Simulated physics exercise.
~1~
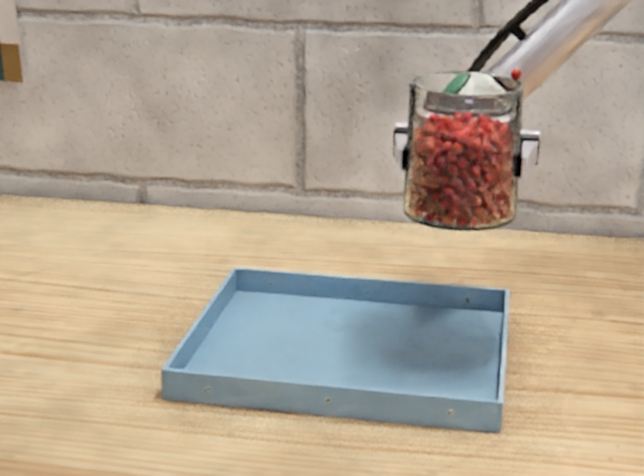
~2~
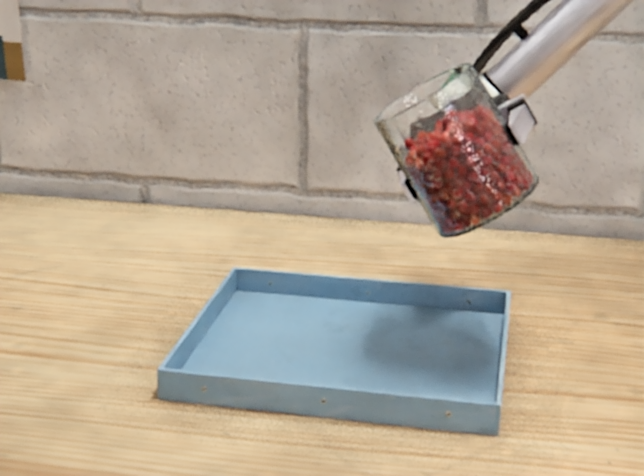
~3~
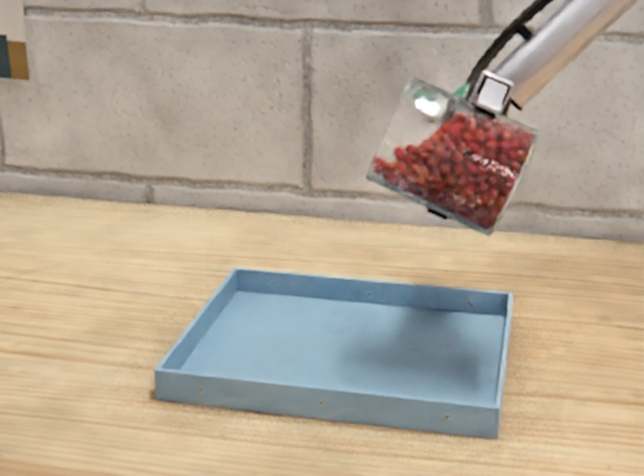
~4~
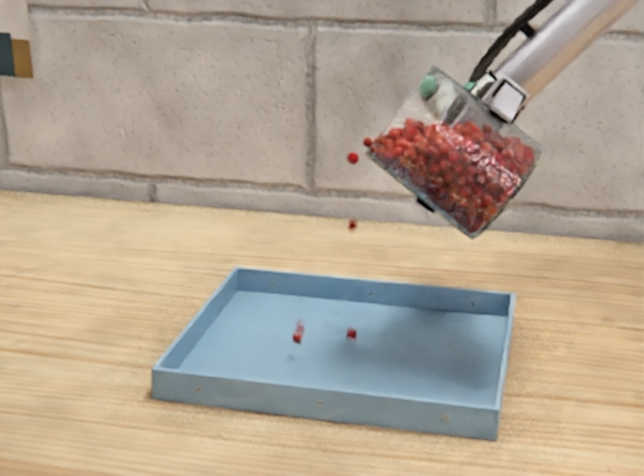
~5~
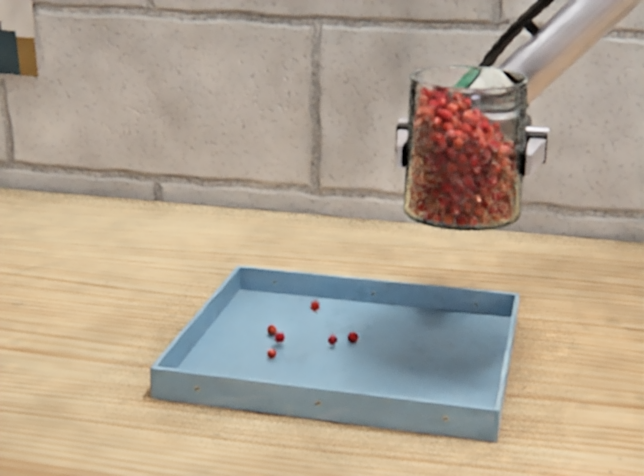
Over a blue tray on a wooden surface, a robotic arm tipped a clear cup of red beads far to the left, spilling just a few, then turned it upright again, still nearly full, with six beads resting in the tray.
